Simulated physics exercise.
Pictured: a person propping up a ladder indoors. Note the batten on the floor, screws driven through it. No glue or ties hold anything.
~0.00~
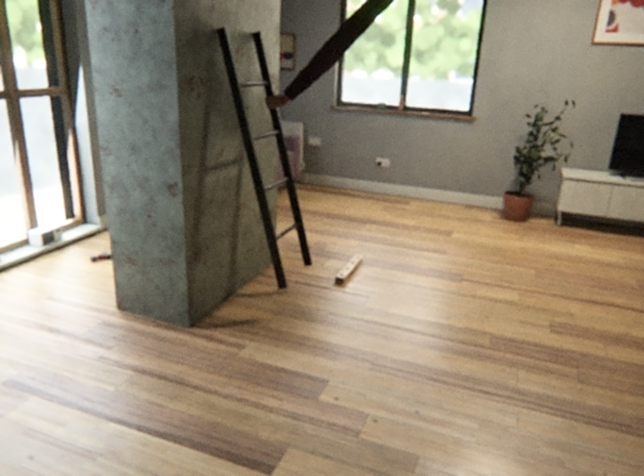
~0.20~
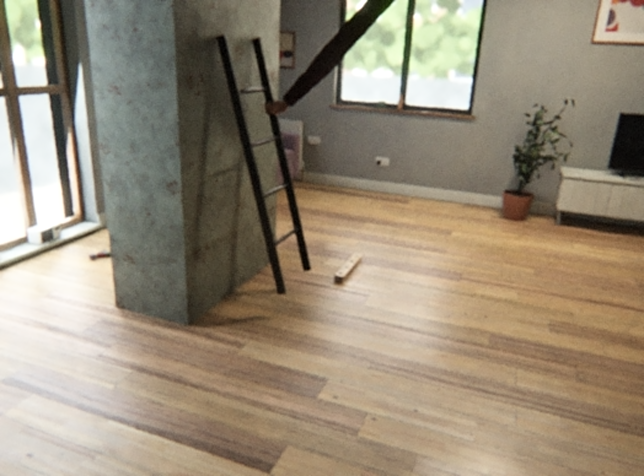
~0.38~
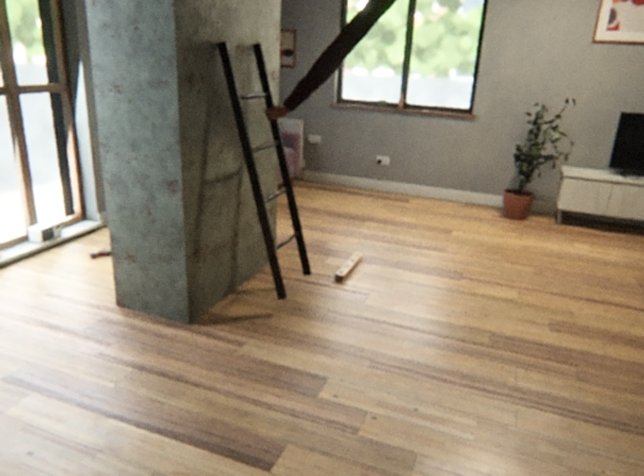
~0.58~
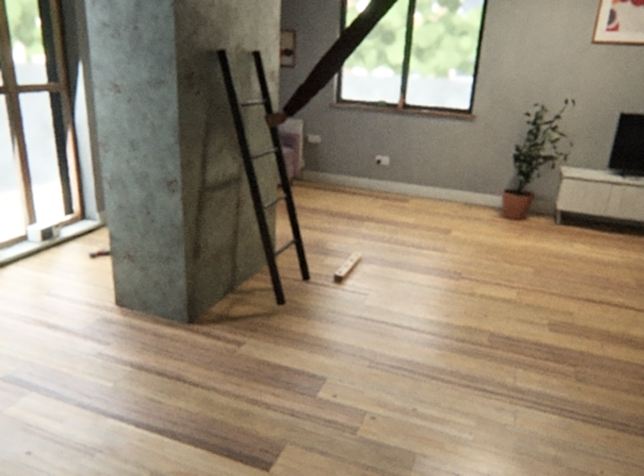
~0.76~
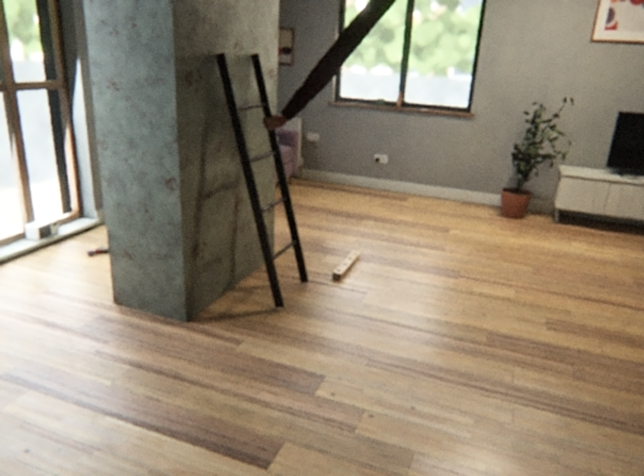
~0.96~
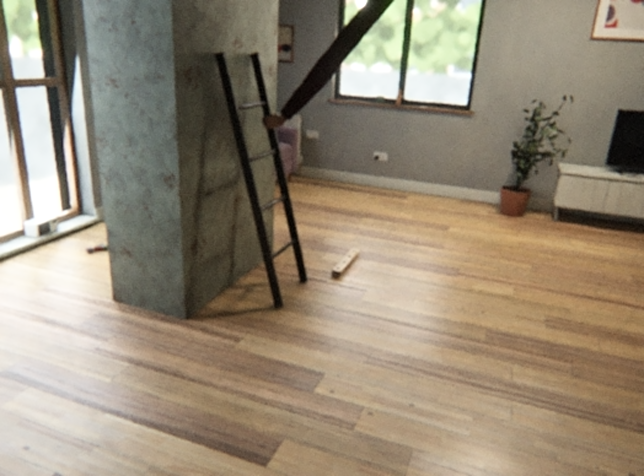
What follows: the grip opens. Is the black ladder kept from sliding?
Yes.
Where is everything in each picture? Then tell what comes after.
The first frame shows still on the way; black ladder (270, 160); batten (350, 269).
The second frame shows still on the way; black ladder (269, 166); batten (349, 267).
The third frame shows still on the way; black ladder (270, 172); batten (349, 266).
The fourth frame shows still on the way; black ladder (269, 178); batten (349, 266).
The fifth frame shows still on the way; black ladder (268, 181); batten (347, 265).
The sixth frame shows in place, still held; black ladder (267, 180); batten (346, 262).
By 1.30 s, black ladder at rest near (267, 180).
When it is over (2.2 s), the black ladder stays up, near (267, 180).
